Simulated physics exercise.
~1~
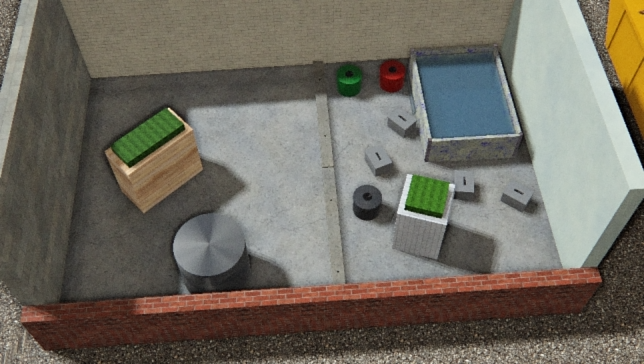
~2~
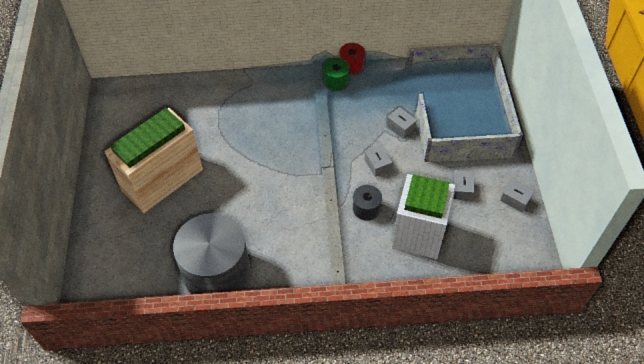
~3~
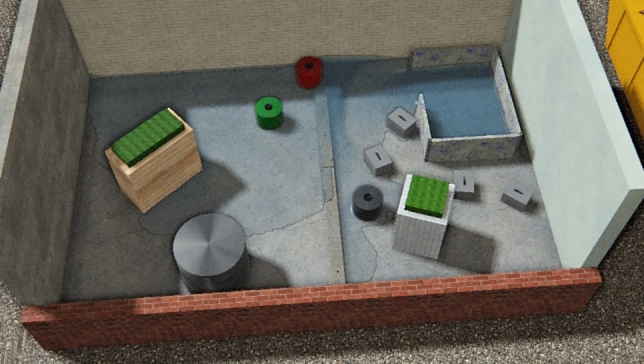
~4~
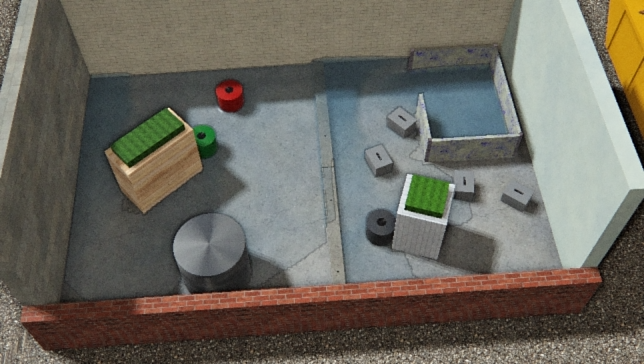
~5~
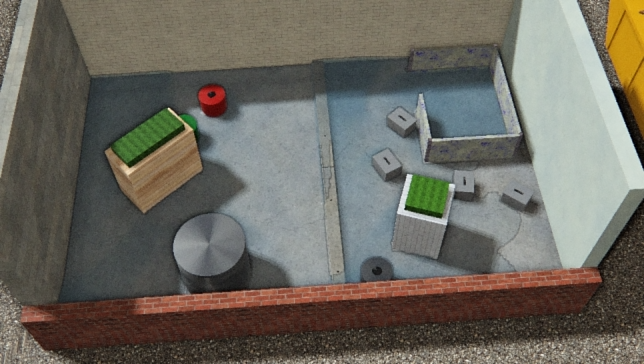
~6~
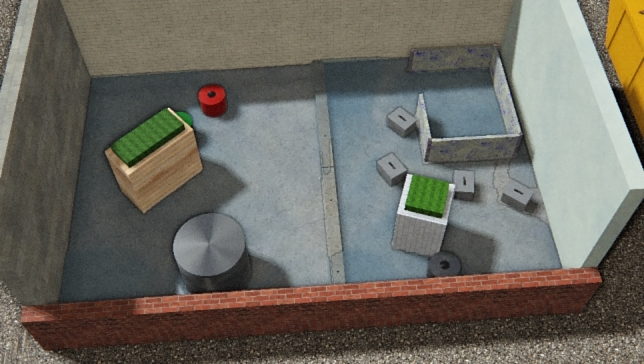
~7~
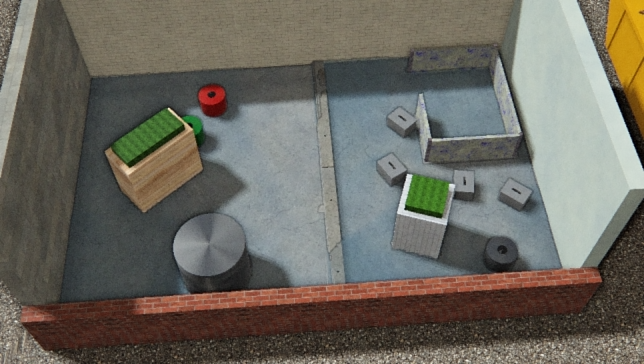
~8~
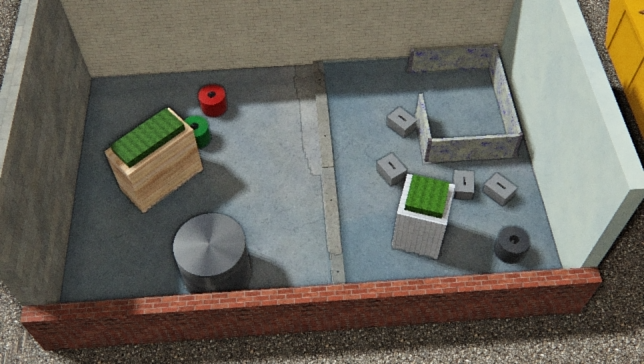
Open tank spilling water across a walled yard, red and green tubs drifting left over the kerb, dark tub sliding right.
